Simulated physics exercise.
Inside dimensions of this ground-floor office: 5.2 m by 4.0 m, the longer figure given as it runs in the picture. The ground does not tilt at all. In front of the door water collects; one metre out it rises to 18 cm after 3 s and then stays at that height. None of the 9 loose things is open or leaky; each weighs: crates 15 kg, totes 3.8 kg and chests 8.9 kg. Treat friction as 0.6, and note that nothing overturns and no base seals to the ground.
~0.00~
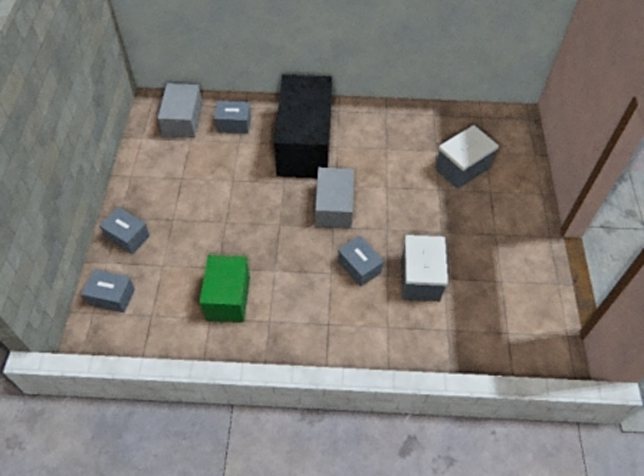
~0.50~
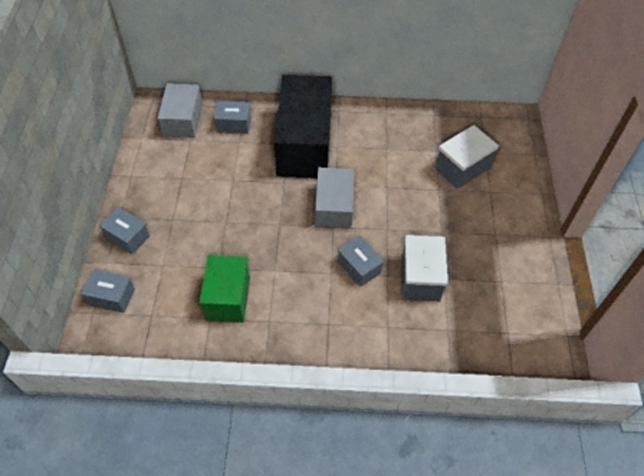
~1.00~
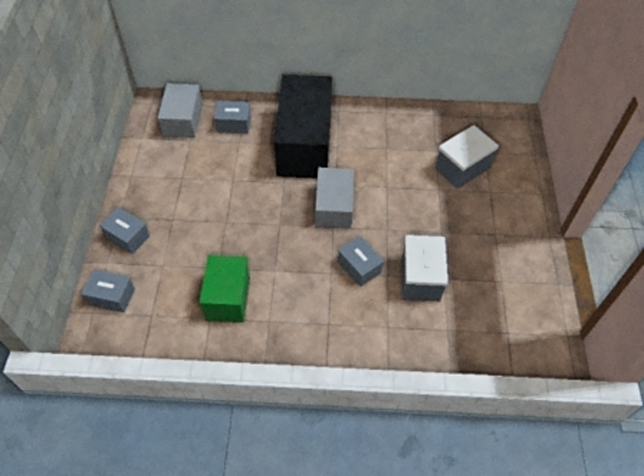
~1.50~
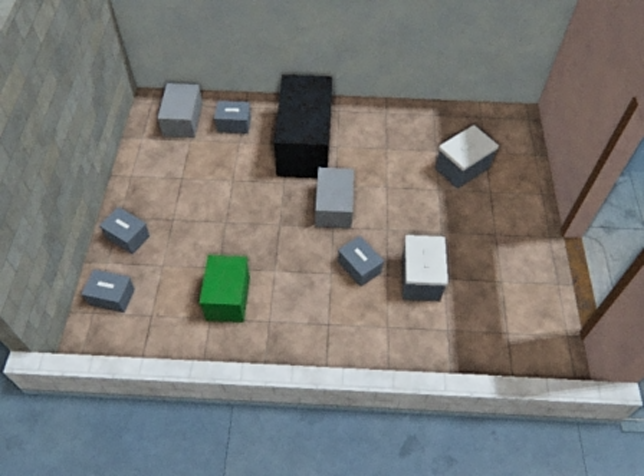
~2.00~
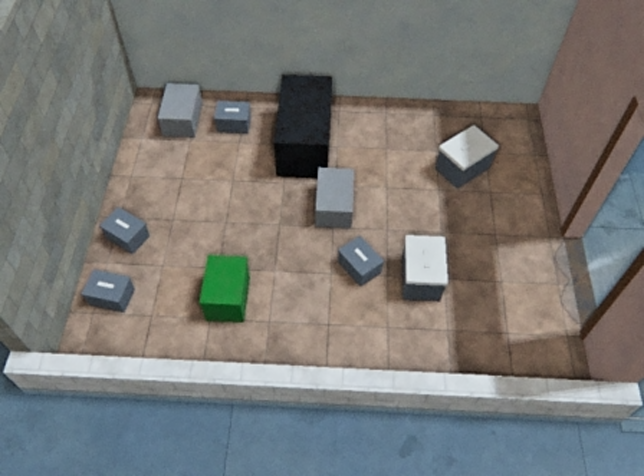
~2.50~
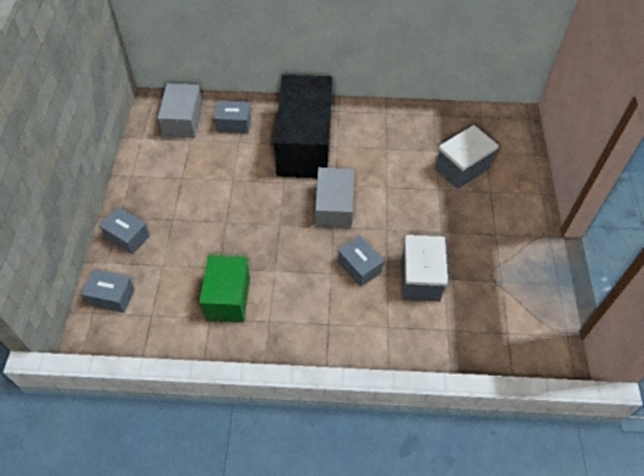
A small ground-floor room with a tan tiled floor is seen from high above its low white front wall, with a doorway on the right. A green chest sits at front left, a tall black box stands near the back wall, and grey and white-topped boxes are scattered around them. Bluish water spreads over the paving outside, then fans through the doorway onto the tiles, while the boxes and camera stay still.
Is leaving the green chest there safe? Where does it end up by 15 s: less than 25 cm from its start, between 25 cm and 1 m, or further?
The move is big.
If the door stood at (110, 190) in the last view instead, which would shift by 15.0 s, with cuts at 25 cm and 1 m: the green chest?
As for the green chest, it inches along a bit.
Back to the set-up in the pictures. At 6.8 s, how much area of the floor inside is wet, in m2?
The covered patch comes to about 15 m2.
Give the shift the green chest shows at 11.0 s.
Shift by then: About 150 cm.
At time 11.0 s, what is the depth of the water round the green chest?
I'd put it at about 9 cm.
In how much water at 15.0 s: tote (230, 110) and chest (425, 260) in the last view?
Depths: Near 11 cm, then near 11 cm.
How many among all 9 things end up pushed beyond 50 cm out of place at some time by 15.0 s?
Counting them up, I find 7.
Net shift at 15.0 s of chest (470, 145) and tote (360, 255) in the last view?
In turn: 20 cm, 200 cm.
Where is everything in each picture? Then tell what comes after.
The green chest at (224, 279), on the bottom; water covers 0.0 m2; 0 of 9 have shifted, in the first picture.
The green chest at (224, 279), on the bottom; 0.0 m2 under water; 0 of 9 have shifted, in the second picture.
The green chest at (224, 279) rests on the ground; 0.0 m2 under water; 0 of 9 have shifted, in the third picture.
The green chest at (224, 279), on the bottom; 0.0 m2 under water; 0 of 9 have shifted, in the fourth picture.
The green chest at (224, 279), on the bottom; water covers 0.1 m2; 0 of 9 have shifted, in the fifth picture.
The green chest at (224, 279), on the bottom; 0.6 m2 under water; 0 of 9 have shifted, in the sixth picture.
After 3.5 s the green chest is near (224, 279), 0.0 m from its start, aground; 0 afloat.
After 6.8 s the green chest is near (192, 272), 0.3 m from its start, aground; 2 afloat.
After 11.0 s the green chest is near (106, 203), 1.6 m from its start, afloat; 7 afloat.
After 15.0 s the green chest is near (158, 96), 2.6 m from its start, afloat; 9 afloat.
